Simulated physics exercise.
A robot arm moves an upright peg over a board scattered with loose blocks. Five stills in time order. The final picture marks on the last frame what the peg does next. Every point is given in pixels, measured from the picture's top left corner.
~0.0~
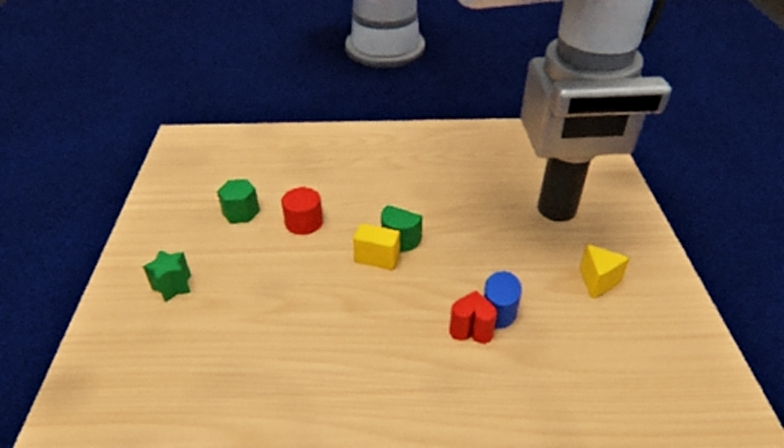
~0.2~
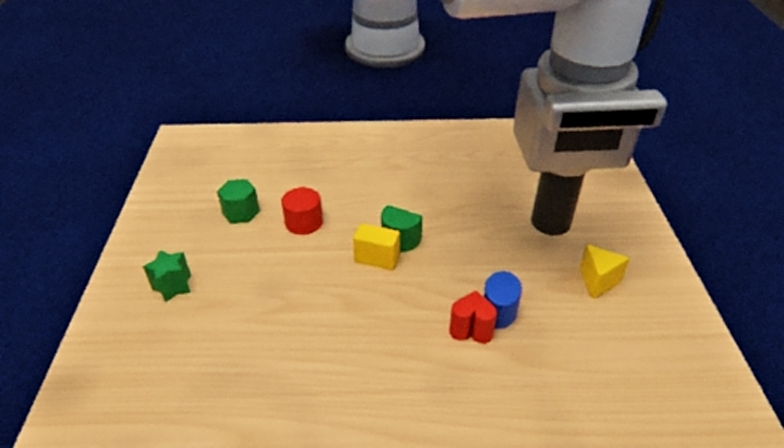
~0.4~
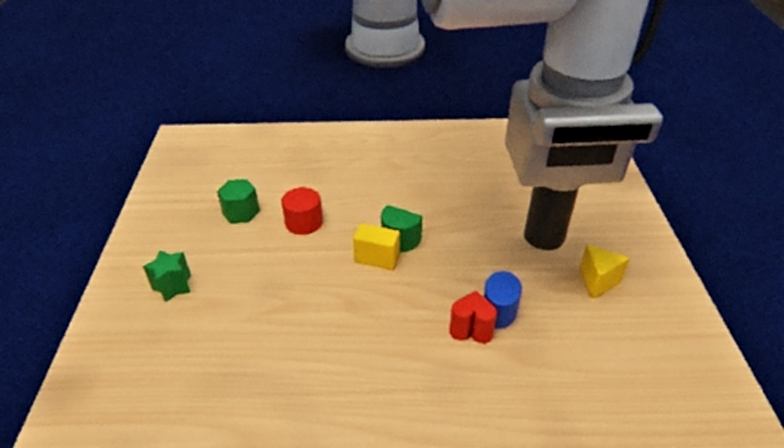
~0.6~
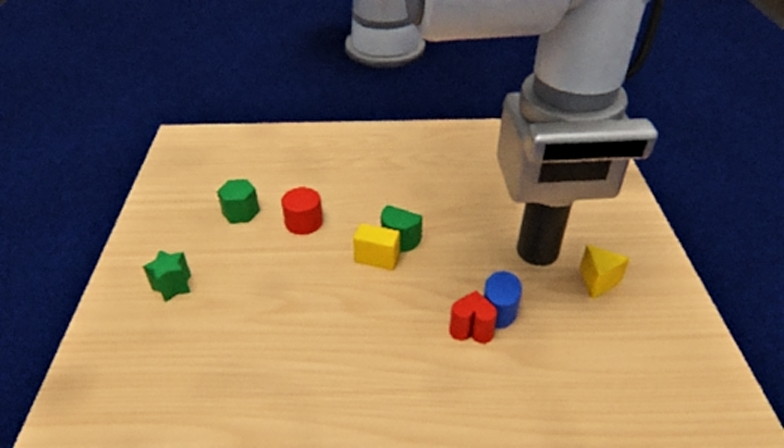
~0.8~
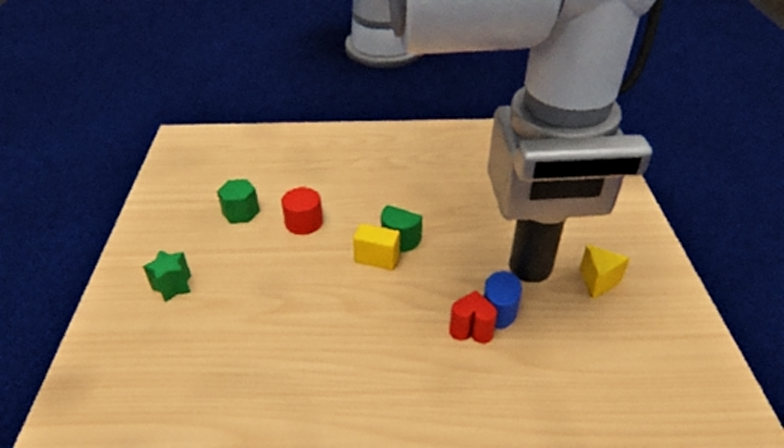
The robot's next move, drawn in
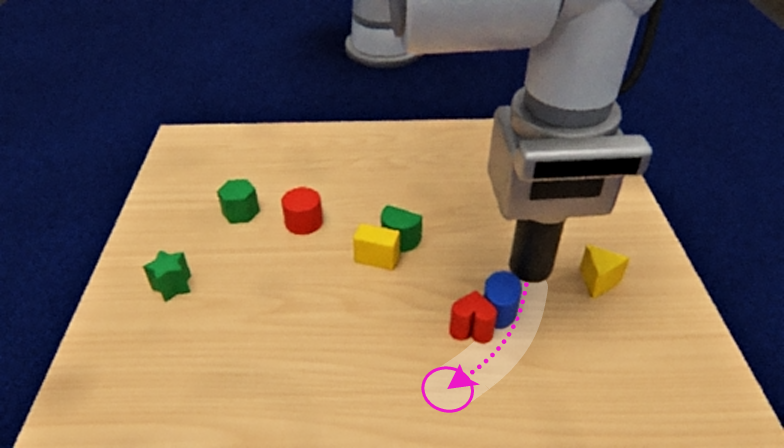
A robot arm moved its dark upright peg a short way toward the viewer and slightly left, passing between the blue block and the yellow triangle's side of the board, while the scattered blocks stayed still.
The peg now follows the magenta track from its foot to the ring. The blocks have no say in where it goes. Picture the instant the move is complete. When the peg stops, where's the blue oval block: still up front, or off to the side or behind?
Ahead of the peg.
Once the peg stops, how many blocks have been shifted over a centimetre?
I foresee two blocks being moved.
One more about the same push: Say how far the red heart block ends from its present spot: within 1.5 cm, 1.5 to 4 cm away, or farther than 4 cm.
I reckon it covers more than 4 cm.
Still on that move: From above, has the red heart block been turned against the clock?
It seems not.
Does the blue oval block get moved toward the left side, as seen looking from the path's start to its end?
That would be a no.
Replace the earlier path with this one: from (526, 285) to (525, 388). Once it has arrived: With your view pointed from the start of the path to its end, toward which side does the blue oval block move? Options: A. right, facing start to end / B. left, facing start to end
The answer is A.
Drawn move, from (526, 285) over (516, 322) and (489, 358) to (448, 389).
The first path, step by step. One third of the way, peg (519, 305); red heart block (448, 324), turned 50° clockwise; blue oval block (486, 320), turned 15° clockwise.
Two thirds of the way, peg (491, 342); red heart block (424, 330), turned 85° clockwise; blue oval block (450, 354), turned 30° clockwise.
At the end, peg (449, 372); red heart block (423, 330), turned 85° clockwise; blue oval block (401, 380), turned 50° clockwise; yellow triangle still.
